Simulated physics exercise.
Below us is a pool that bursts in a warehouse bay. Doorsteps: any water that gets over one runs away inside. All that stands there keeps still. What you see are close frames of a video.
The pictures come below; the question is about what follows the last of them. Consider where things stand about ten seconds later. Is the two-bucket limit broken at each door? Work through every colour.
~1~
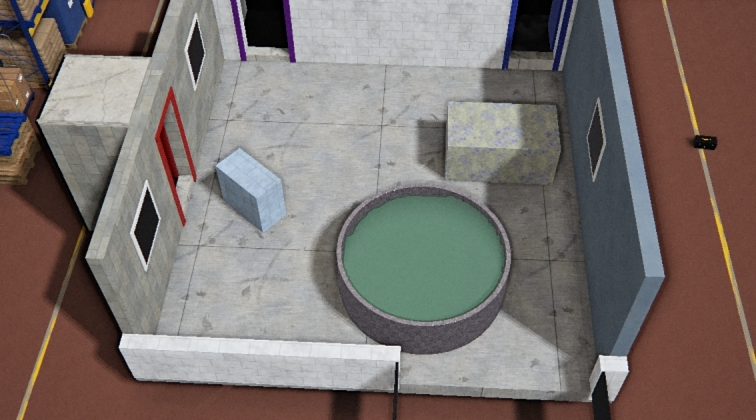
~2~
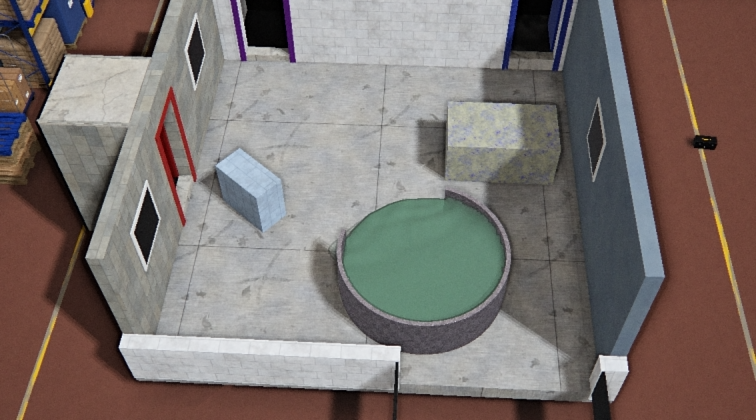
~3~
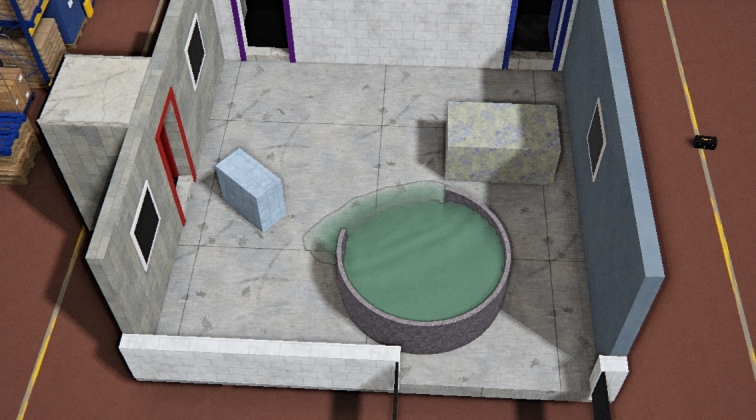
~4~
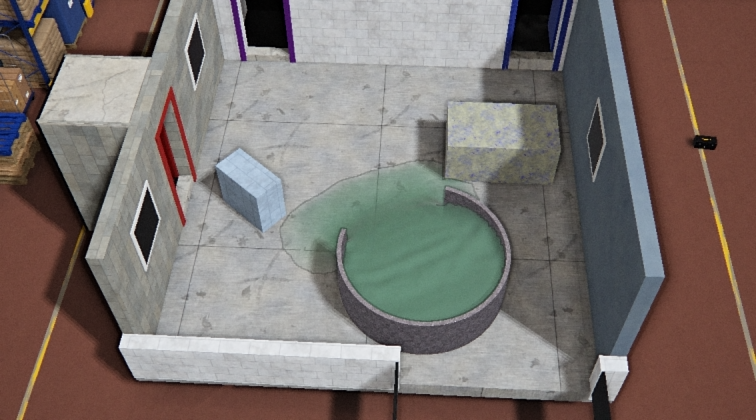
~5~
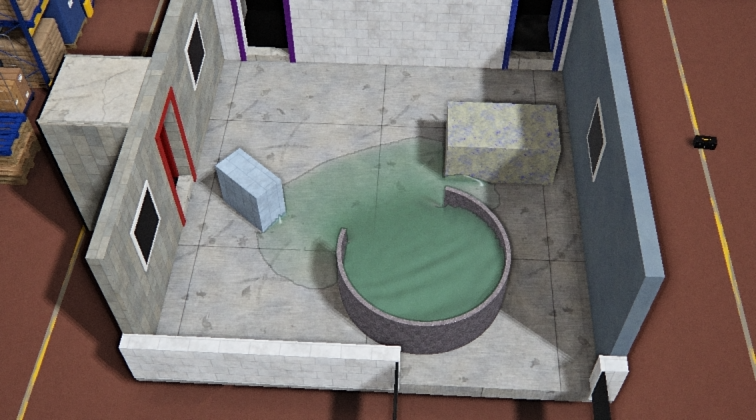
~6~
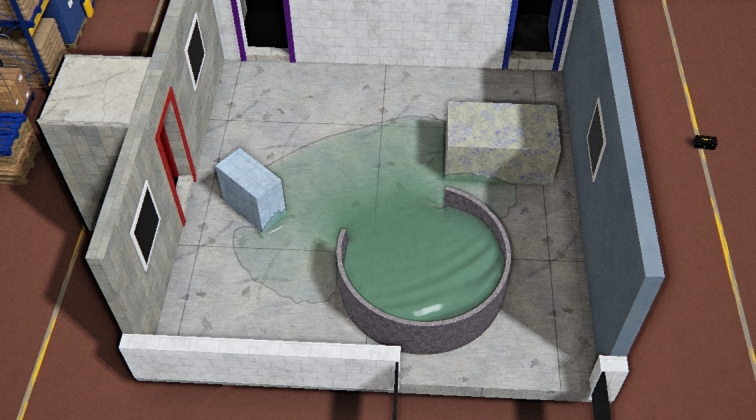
Blue door: Limit kept, purple door: Limit broken, red door: Limit kept.
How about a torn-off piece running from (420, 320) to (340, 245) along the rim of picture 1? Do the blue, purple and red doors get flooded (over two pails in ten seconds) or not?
So the blue one ends up below, the purple one ends up above and the red one ends up above.
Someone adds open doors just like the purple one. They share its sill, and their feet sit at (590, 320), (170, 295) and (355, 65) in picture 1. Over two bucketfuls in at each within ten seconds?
Door one stays inside the limit, door two stays inside the limit, door three breaks the limit.
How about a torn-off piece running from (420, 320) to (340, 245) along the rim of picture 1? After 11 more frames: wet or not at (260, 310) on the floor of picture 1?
Verdict: Wet.
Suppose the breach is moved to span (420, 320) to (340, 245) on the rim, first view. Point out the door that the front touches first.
The red-painted one.
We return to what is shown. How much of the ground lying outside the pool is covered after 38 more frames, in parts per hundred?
About 85 in a hundred.
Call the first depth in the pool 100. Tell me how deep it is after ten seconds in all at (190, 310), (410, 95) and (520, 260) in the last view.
In order: Roughly 14, 18 and 4 in a hundred.
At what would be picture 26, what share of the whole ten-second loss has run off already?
Approximately 40 %.
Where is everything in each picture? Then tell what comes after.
The first frame shows the round pool at (423, 253) is whole and still.
In the second frame, water pours out on the round pool's far side and has run to a hidden place.
In the third frame, the front is at (309, 242), out from the gap on the round pool's far side.
In the fourth frame, water pours out on the round pool's far side and has run to (286, 230).
In the fifth frame, the front is at (439, 144), out from the gap on the round pool's far side.
In the sixth frame, the front is at (442, 123), out from the gap on the round pool's far side.
A moment on, water covers 50 % of the floor; the blue door not reached, the purple door not reached, the red door not reached.
Next, water covers 60 % of the floor; the blue door not reached, the purple door under two buckets in, the red door wet at the sill, nothing in.
Then, water covers 70 % of the floor; the blue door wet at the sill, nothing in, the purple door far over two buckets in, the red door wet at the sill, nothing in.
Later, water covers 85 % of the floor; the blue door wet at the sill, nothing in, the purple door far over two buckets in, the red door wet at the sill, nothing in.
In the end, water covers 100 % of the floor; the blue door wet at the sill, nothing in, the purple door far over two buckets in, the red door wet at the sill, nothing in.
